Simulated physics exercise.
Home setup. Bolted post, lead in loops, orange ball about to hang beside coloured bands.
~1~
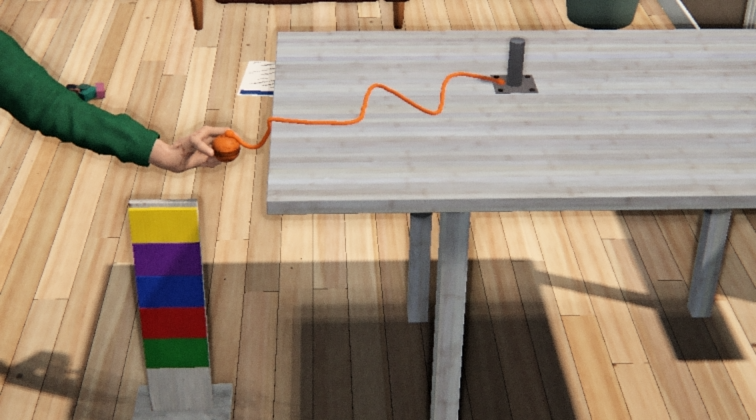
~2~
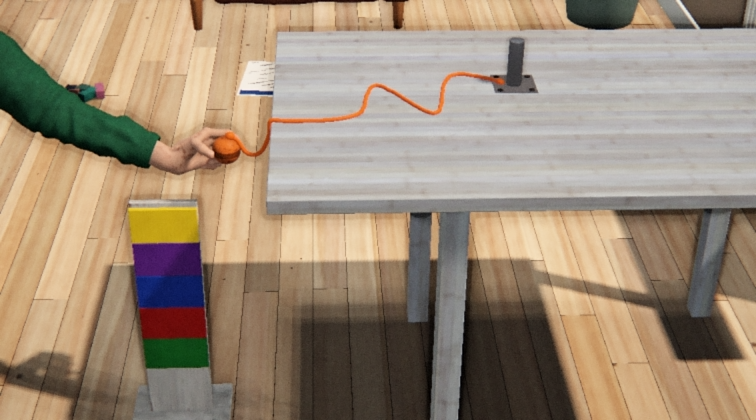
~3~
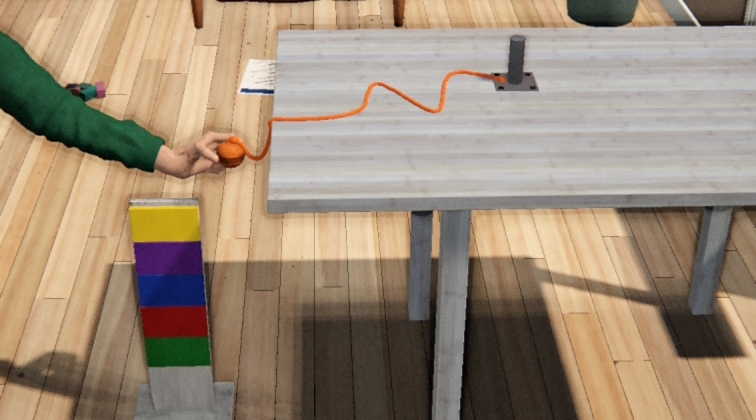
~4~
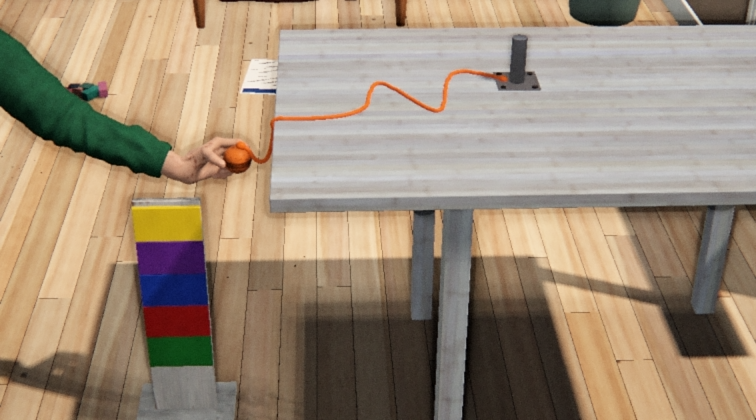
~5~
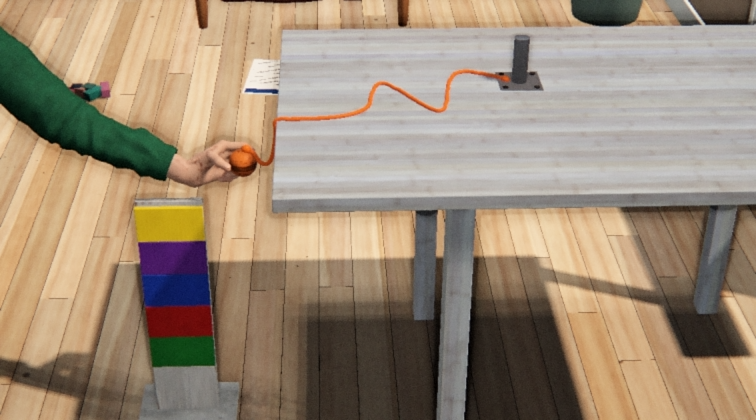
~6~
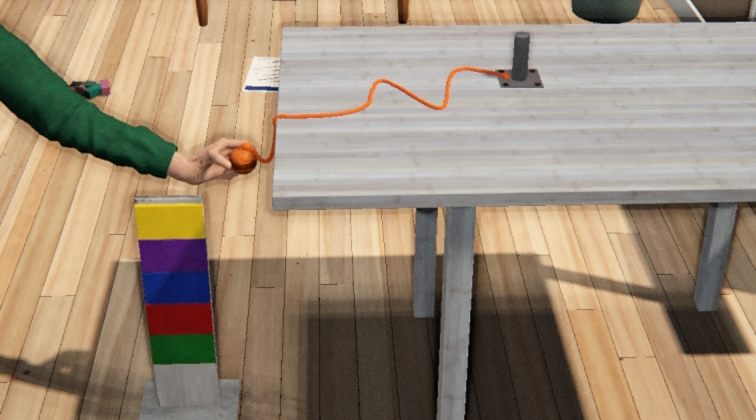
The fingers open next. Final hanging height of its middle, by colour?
Red band.
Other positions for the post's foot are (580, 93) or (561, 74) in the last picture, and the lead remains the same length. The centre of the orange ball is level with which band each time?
Going case by case, it's blue and then blue.
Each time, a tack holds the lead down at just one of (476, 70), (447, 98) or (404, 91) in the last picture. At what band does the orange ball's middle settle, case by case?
First try red, second try blue, third try purple.
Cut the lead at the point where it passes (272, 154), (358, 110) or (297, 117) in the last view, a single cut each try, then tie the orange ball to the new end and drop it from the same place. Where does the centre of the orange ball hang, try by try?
Roughly (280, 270), (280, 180), (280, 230).
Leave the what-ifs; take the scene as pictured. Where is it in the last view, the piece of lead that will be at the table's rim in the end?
You'll find it somewhere near (380, 81).
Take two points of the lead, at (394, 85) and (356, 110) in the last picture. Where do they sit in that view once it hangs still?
End points: Roughly (294, 91); roughly (280, 162).
Soon after, ball near (305, 308); level with red.
Then, ball near (273, 296); level with red.
At rest, ball near (289, 296); level with red. The red one.
